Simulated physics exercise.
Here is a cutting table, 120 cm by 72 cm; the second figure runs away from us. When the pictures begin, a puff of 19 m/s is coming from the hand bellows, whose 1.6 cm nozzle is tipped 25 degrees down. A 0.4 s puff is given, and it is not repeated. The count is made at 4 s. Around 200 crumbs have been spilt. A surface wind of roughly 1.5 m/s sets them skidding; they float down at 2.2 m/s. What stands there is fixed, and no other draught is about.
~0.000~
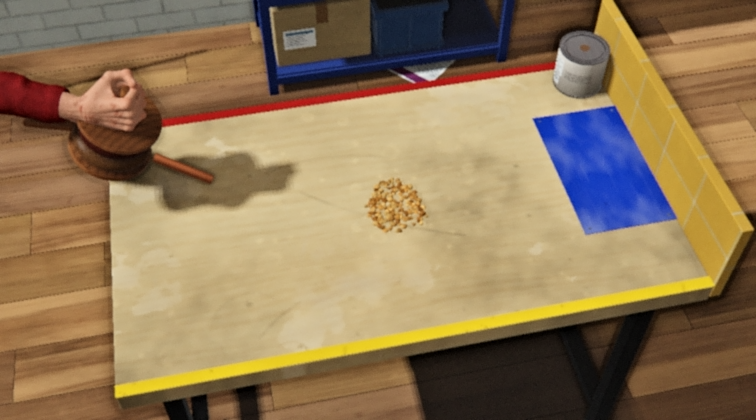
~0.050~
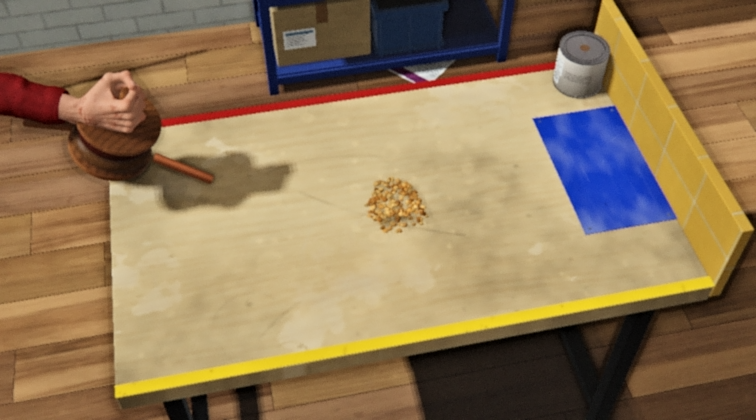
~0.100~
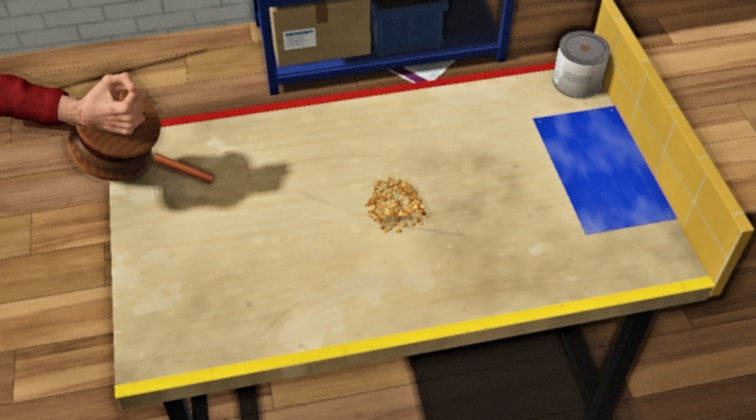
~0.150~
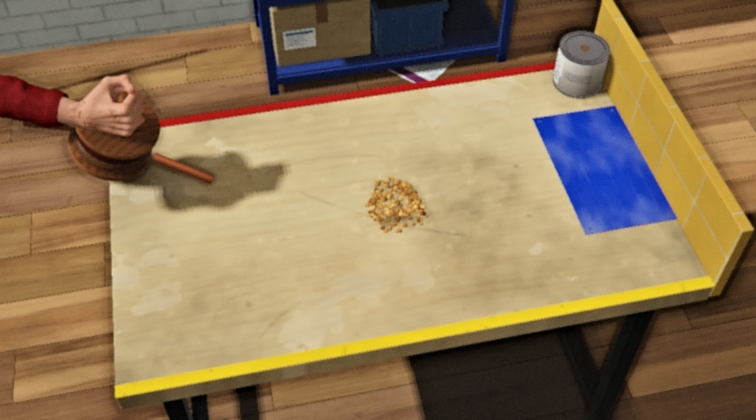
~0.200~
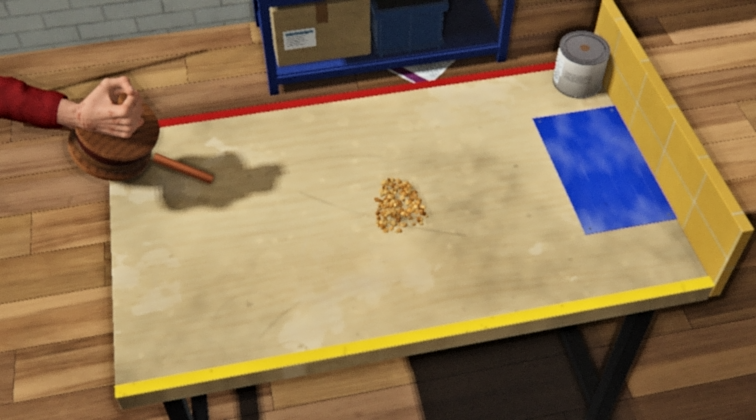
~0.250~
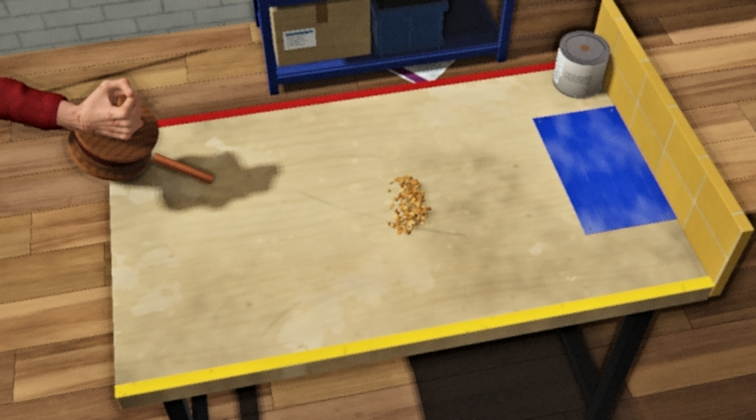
We see a hand resting on round wooden bellows at the left of a pale table with a blue sheet and a tin; the small pile of crumbs lies still, then shifts slightly right, its left side drawing in.
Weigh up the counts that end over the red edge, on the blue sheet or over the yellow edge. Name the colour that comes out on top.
Blue.
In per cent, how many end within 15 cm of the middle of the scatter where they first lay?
Some 0 per cent.
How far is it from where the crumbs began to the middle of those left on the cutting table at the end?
55 cm.
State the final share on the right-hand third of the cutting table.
Roughly 100 in a hundred.
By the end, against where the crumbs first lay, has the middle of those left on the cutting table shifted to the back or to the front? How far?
The middle ends up shifted toward the near edge, about 15 cm.
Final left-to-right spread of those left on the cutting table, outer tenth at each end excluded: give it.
Looks like some 10 cm to me.
After 0.8 s, 0 % are over the red edge, 56 % on the blue sheet and 0 % over the yellow edge; the middle of those left on the top is near (634, 212); 18 % are gone or lie where they will stay.
After 1.3 s, 0 % are over the red edge, 56 % on the blue sheet and 2 % over the yellow edge; the middle of those left on the top is near (644, 212); 100 % are gone or lie where they will stay.
After 2.2 s, 0 % are over the red edge, 56 % on the blue sheet and 2 % over the yellow edge; the middle of those left on the top is near (644, 212); 100 % are gone or lie where they will stay.
After 4.0 s, at the end, 0 % are over the red edge, 56 % on the blue sheet and 2 % over the yellow edge; the middle of those left on the top is near (644, 212).
